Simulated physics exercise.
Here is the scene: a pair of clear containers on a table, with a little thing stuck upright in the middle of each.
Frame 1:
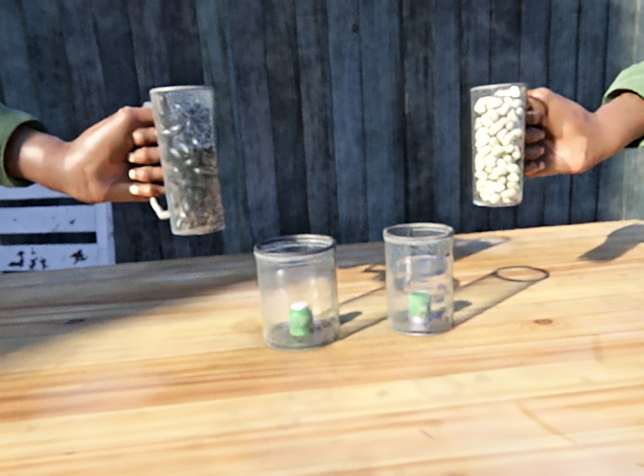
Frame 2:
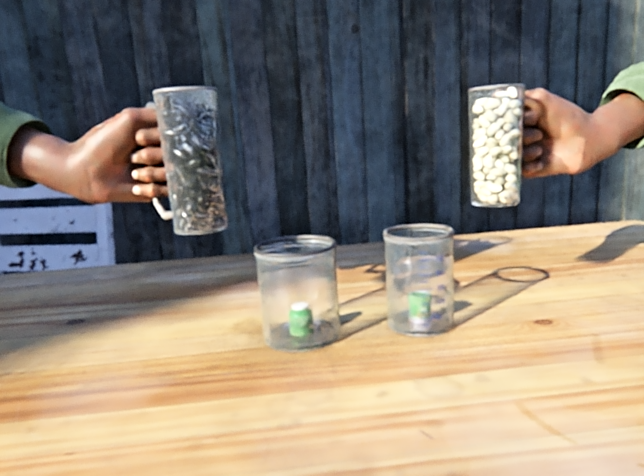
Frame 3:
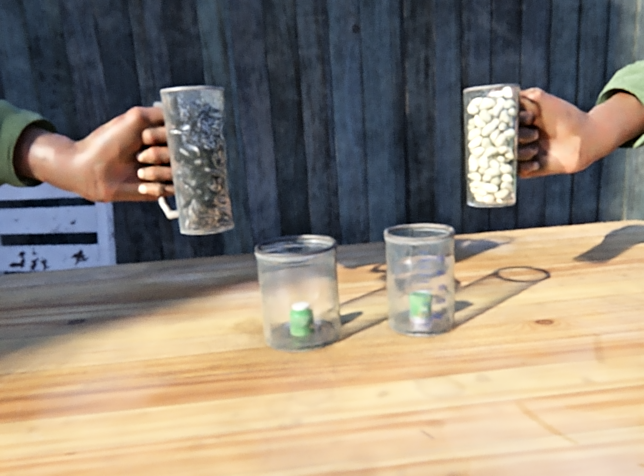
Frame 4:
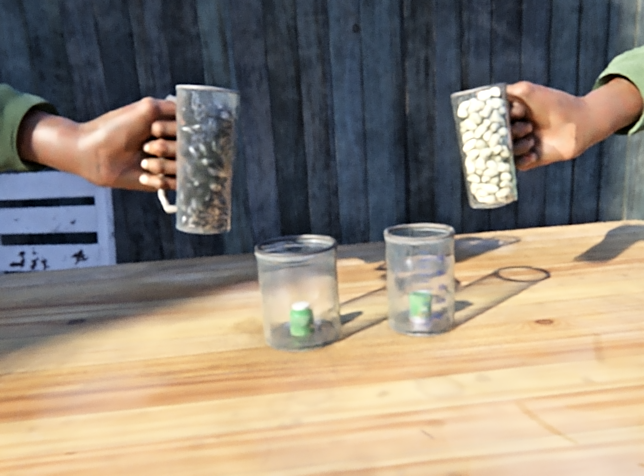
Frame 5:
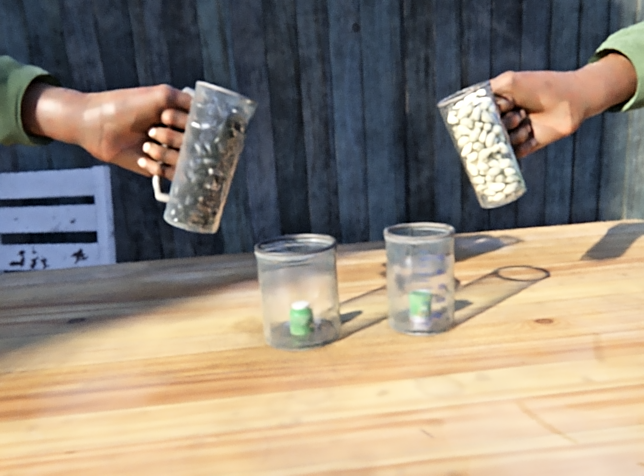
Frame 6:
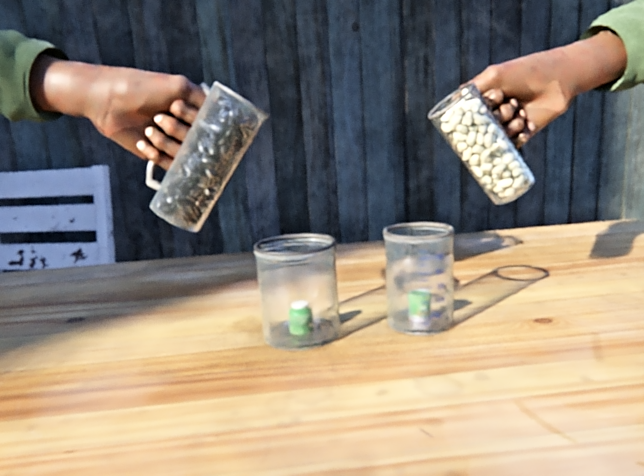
On a wooden table, two clear containers each hold a small green object, while two hands above hold clear cups of black and white beans, move them slightly inward, then tilt them toward each other.
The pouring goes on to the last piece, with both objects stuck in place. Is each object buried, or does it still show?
Once it all settles, the left object vanishes from sight and the right object vanishes from sight.
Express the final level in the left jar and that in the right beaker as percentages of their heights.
Estimates: Left some 60; right some 60.
Then, 0.37 s on from there, left jar empty, all of its cupful still in the cup; right beaker empty, all of its cupful still in the cup.
Then, 0.77 s on from there, left jar nearly empty, nearly all of its cupful still in the cup; right beaker nearly empty, nearly all of its cupful still in the cup.
Then, 1.24 s on from there, left jar half full, a small part of its cupful still in the cup; right beaker half full, a stray few of its cupful still in the cup.
In the end, left jar two thirds full (surface near (298, 277)), nothing beside it; right beaker two thirds full (surface near (419, 268)), nothing beside it; the left thing is covered; the right thing is covered.
